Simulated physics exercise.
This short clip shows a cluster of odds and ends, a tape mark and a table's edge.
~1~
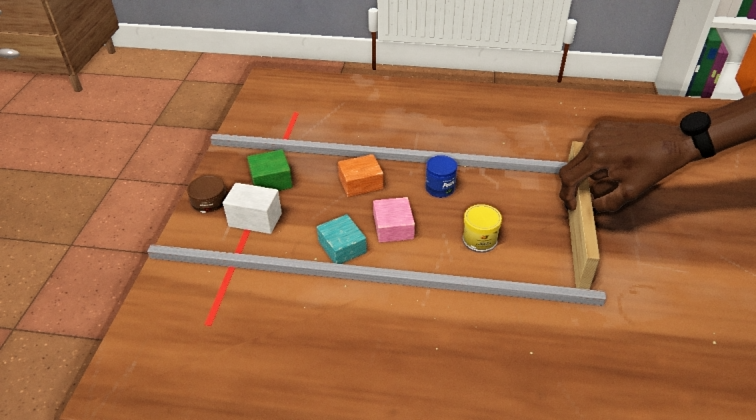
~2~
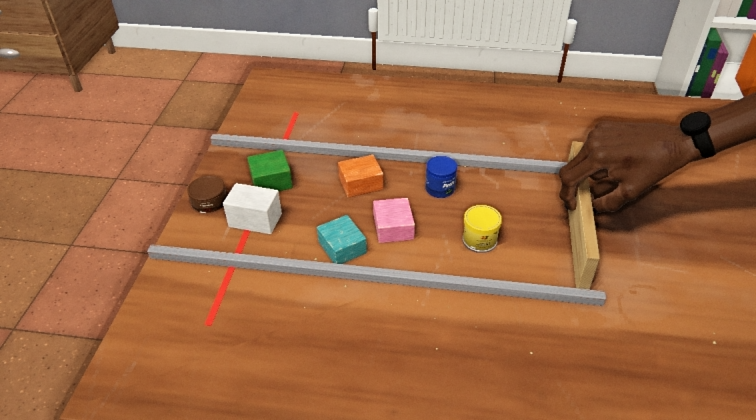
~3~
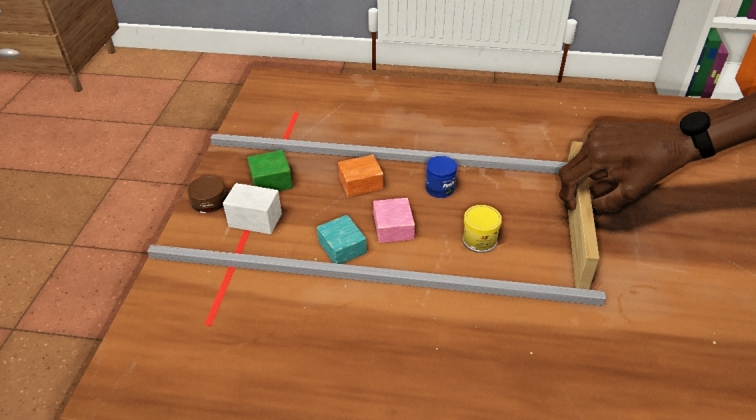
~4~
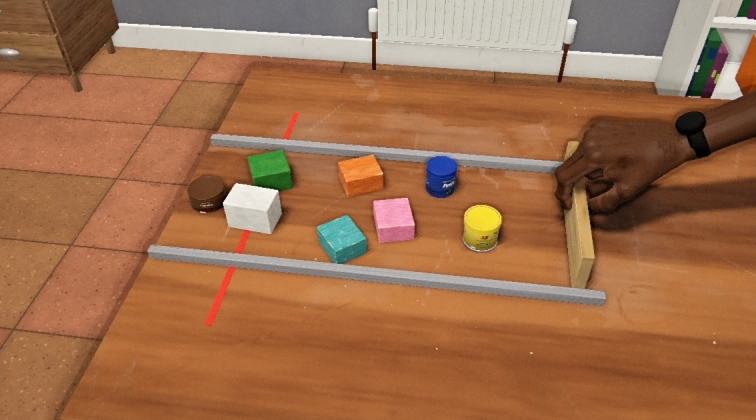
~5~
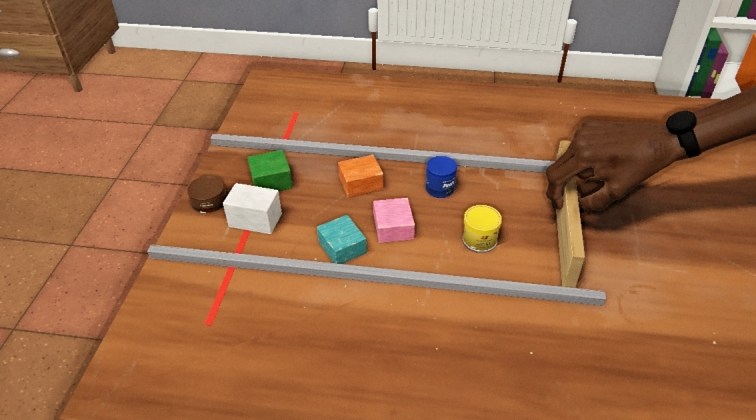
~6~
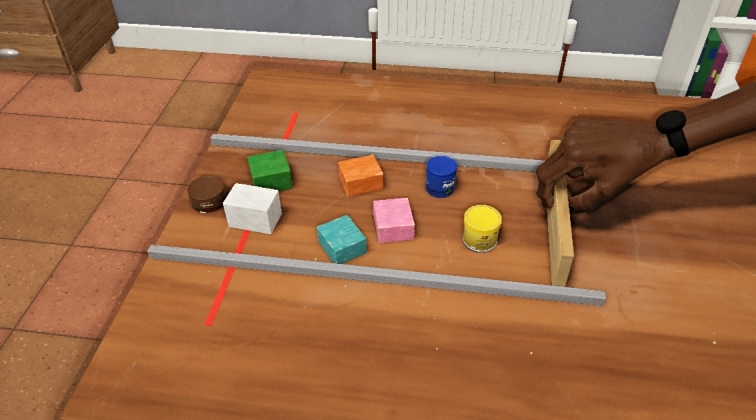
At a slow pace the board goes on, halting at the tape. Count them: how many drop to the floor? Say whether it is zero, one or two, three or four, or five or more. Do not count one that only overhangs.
The number that tip off is going to be at least one but under three.
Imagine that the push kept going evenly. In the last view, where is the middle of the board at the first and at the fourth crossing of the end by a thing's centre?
First around (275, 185), then around (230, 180).
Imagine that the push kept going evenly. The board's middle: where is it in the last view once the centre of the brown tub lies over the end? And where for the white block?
The middle is at (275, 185) when it's the brown tub, and at (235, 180) when it's the white block.
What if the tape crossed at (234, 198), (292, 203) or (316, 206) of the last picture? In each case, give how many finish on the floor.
Tallies in the order given: 2, 0, 0.
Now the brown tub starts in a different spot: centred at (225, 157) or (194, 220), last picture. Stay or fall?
For the first start it holds its spot, and for the second it does not stay.
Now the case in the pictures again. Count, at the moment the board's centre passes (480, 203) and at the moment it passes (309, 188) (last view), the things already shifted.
By then 1, and 8.
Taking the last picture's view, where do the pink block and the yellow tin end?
Pink block: (235, 187); yellow tin: (233, 209).
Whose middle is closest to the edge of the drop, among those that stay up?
Result: White block.
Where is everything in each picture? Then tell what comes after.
The first picture shows brown tub (208, 194); white block (253, 208); green block (270, 172); board (580, 212); tape (260, 200).
The second picture shows white block (253, 209); turquoise block (342, 240).
The third picture shows green block (270, 172); board (580, 212).
The fourth picture shows brown tub (208, 194); pink block (394, 220).
The fifth picture shows white block (253, 209); blue tub (441, 177).
The sixth picture shows brown tub (208, 194); white block (253, 209); green block (270, 172); board (557, 210); tape (260, 200).
Soon after, none off yet; brown tub at rest near (208, 194); white block at rest near (253, 209); green block at rest near (270, 172).
At rest, the number that fall off is one or two; fallen, green block and brown tub.
